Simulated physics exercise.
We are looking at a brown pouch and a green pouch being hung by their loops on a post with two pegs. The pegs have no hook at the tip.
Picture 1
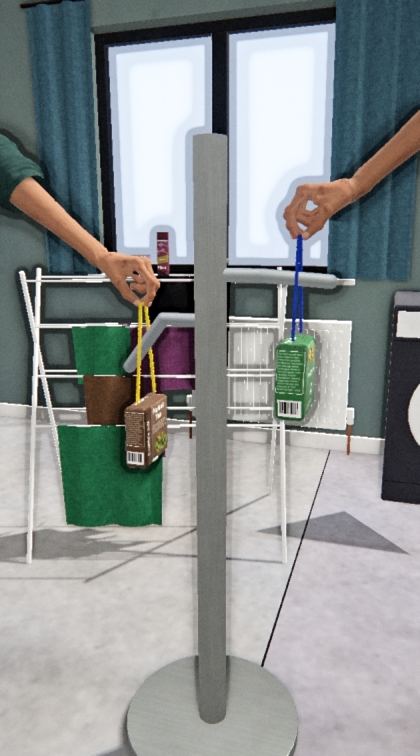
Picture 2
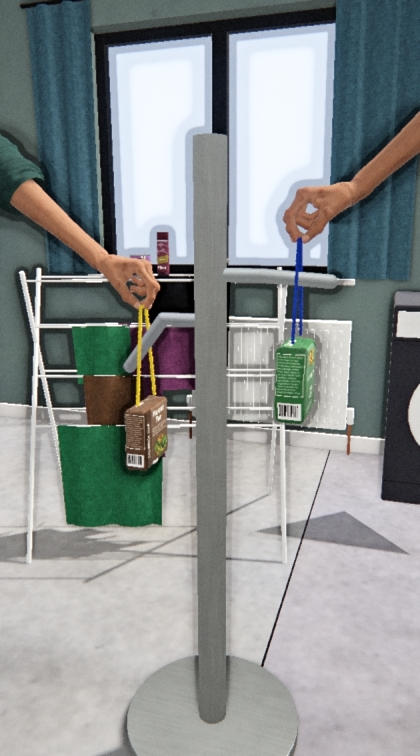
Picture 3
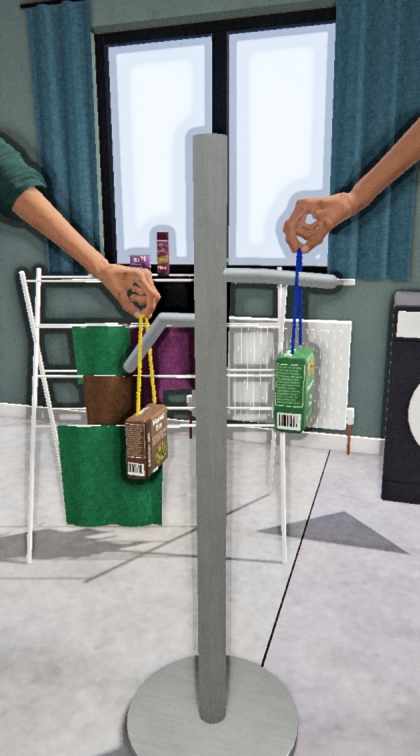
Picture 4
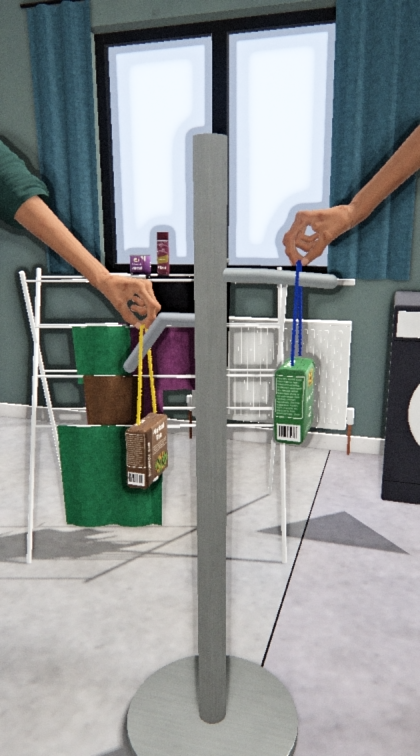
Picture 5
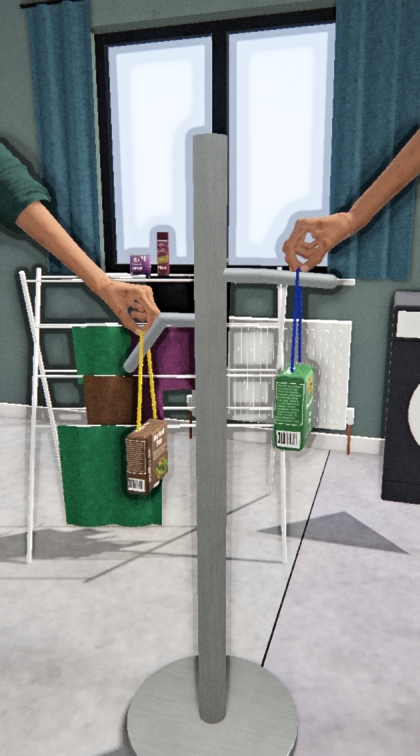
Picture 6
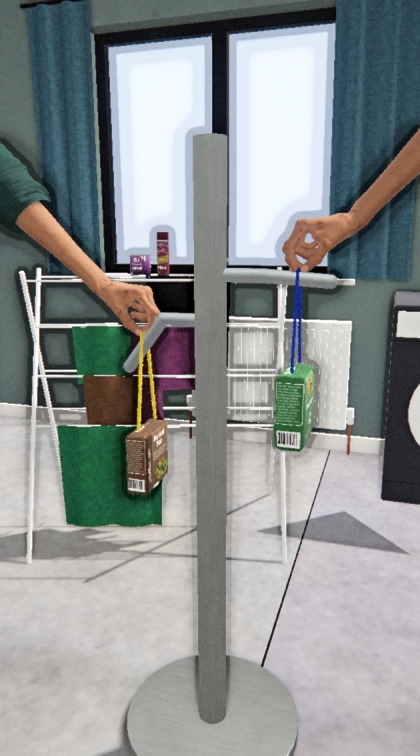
Two hands lowering a brown box and a green box by looped cords slightly beside a grey post with two pegs.
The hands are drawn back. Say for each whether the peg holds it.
In the end the brown pouch comes down and the green pouch stays hanging.
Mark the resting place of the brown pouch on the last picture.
Its middle is at (193, 710).
Then, 0.30 s past the final frame, brown pouch falling near (152, 568); green pouch on its peg near (295, 408).
Then, 0.52 s past the final frame, brown pouch on the floor near (178, 694); green pouch on its peg near (295, 410).
When it is over, brown pouch on the floor near (193, 710); green pouch on its peg near (295, 410). The brown pouch slips off its peg and the green pouch holds on.
